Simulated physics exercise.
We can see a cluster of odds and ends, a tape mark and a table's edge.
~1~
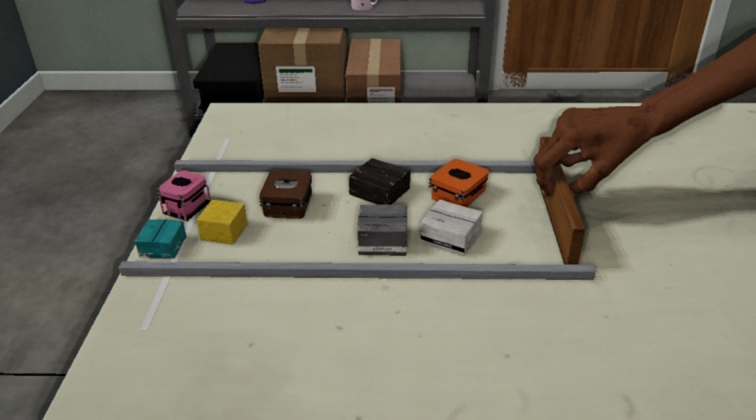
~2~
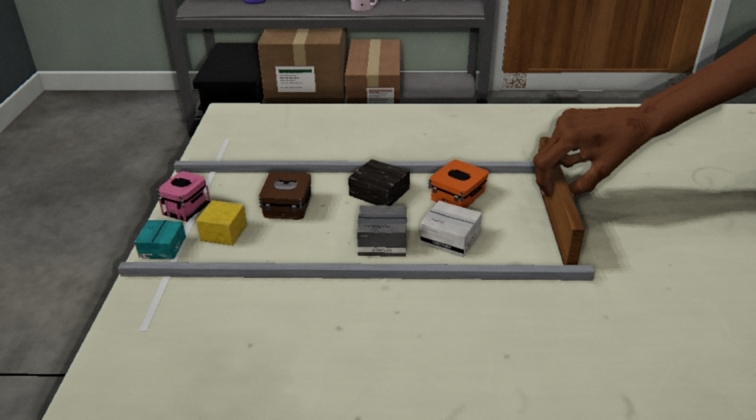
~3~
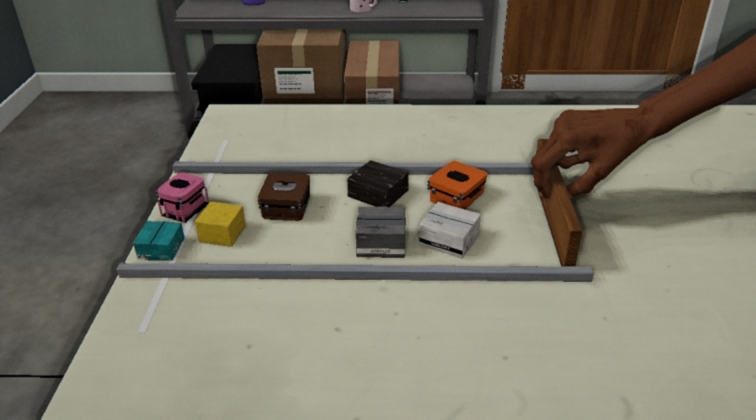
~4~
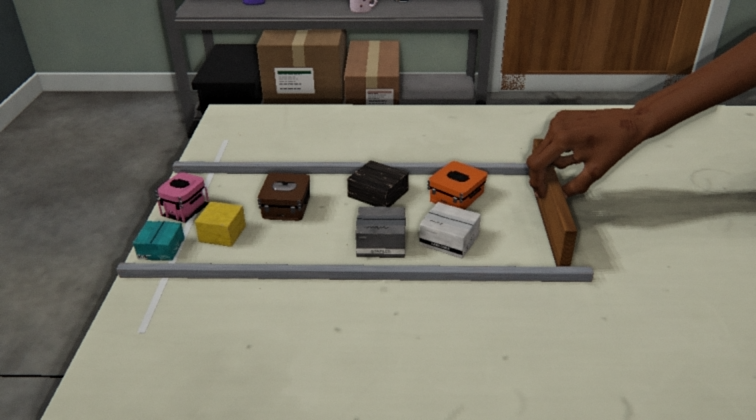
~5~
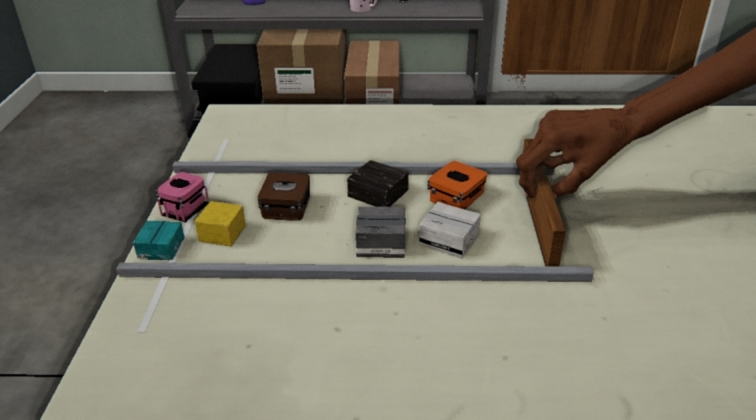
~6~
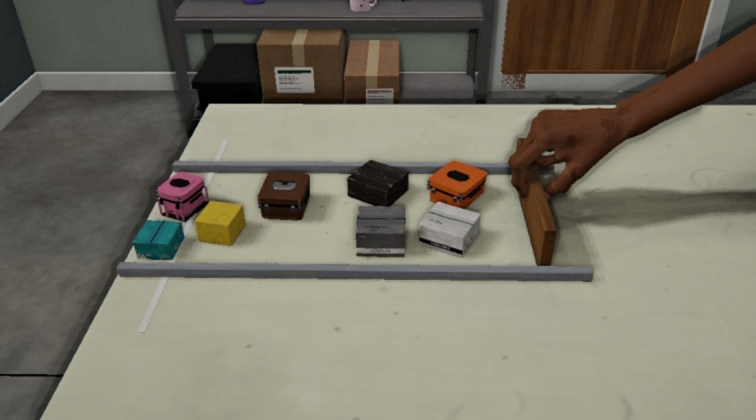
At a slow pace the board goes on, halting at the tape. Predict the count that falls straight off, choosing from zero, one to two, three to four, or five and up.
The number that tip off is going to be more than four.
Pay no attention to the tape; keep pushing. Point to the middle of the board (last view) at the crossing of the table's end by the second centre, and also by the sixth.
About (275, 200), then (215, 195).
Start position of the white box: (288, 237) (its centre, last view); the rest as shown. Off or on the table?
Result: It comes off.
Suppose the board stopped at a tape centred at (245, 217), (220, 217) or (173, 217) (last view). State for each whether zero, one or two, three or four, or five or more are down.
Taking the tapes one after another, the count is 3 or 4, then three to four, then 5 or more.
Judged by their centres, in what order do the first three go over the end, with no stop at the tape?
Taking them earliest first, it's the turquoise box, the pink case and the yellow block.
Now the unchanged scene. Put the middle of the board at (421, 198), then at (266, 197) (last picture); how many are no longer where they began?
Counts: 4 / 8.
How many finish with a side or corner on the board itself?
2 end up touching it.
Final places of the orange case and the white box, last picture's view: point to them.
The one named first is at (176, 194), the next at (155, 233).
Soon after, none off yet; turquoise box at rest near (160, 240); pink case at rest near (183, 196); yellow block at rest near (221, 223).
After that, none off yet; turquoise box displaced a little near (145, 241); pink case displaced a little near (169, 194); yellow block displaced about its own width near (183, 235).
In the end, the number that fall off is five or more; gone, grey box, black block, brown case, yellow block, pink case and turquoise box.
